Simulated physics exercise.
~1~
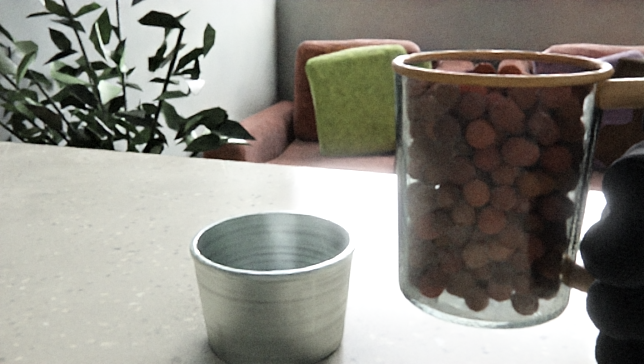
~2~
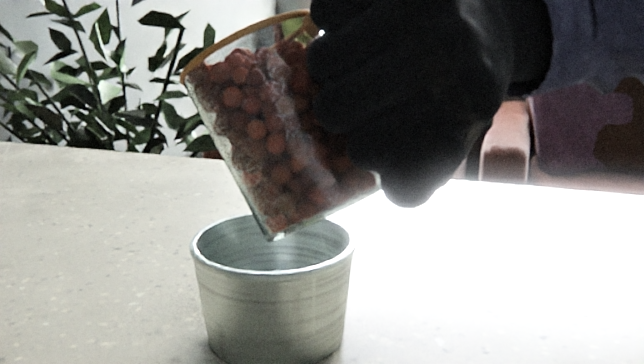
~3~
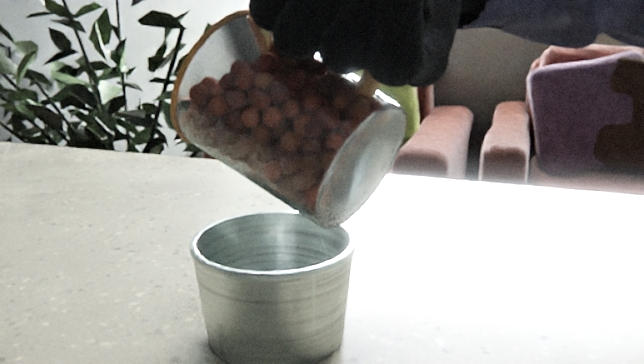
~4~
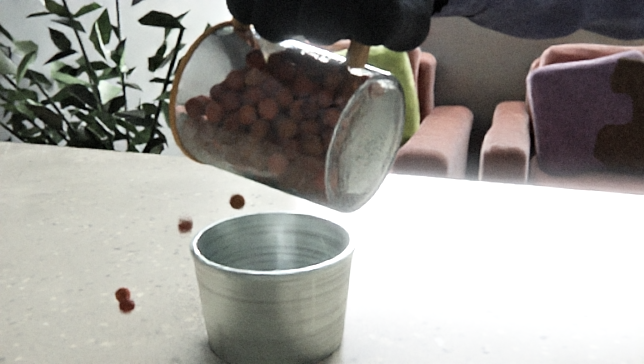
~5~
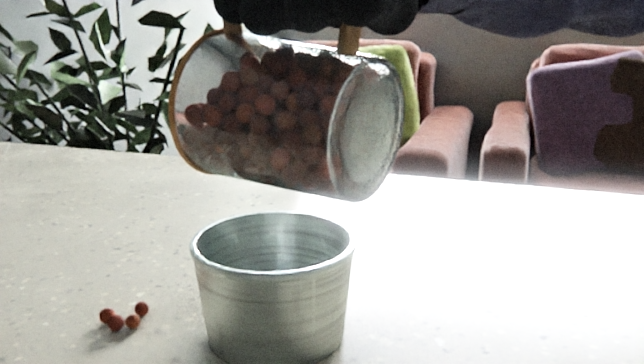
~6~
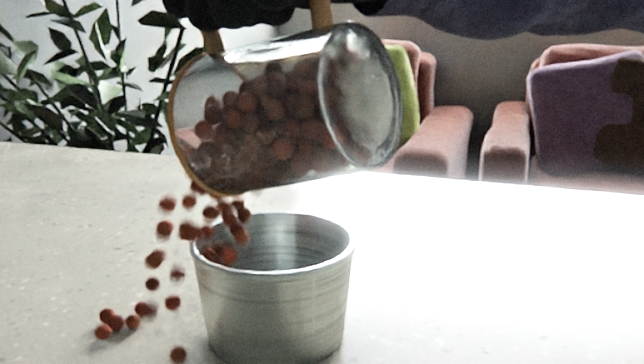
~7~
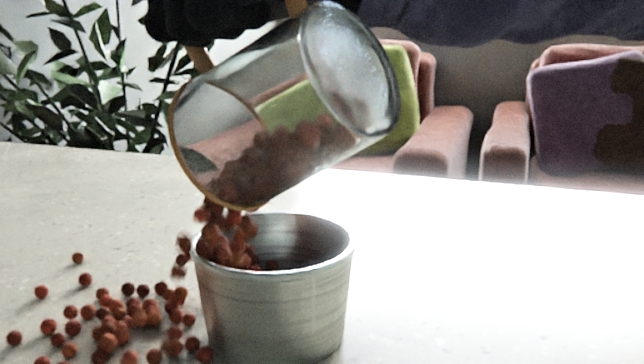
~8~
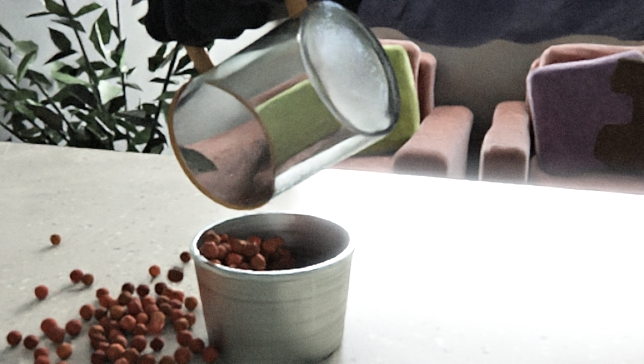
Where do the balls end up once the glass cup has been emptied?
Most of them land in the grey-green pot, but a good share miss it and lie scattered on the table to its left.
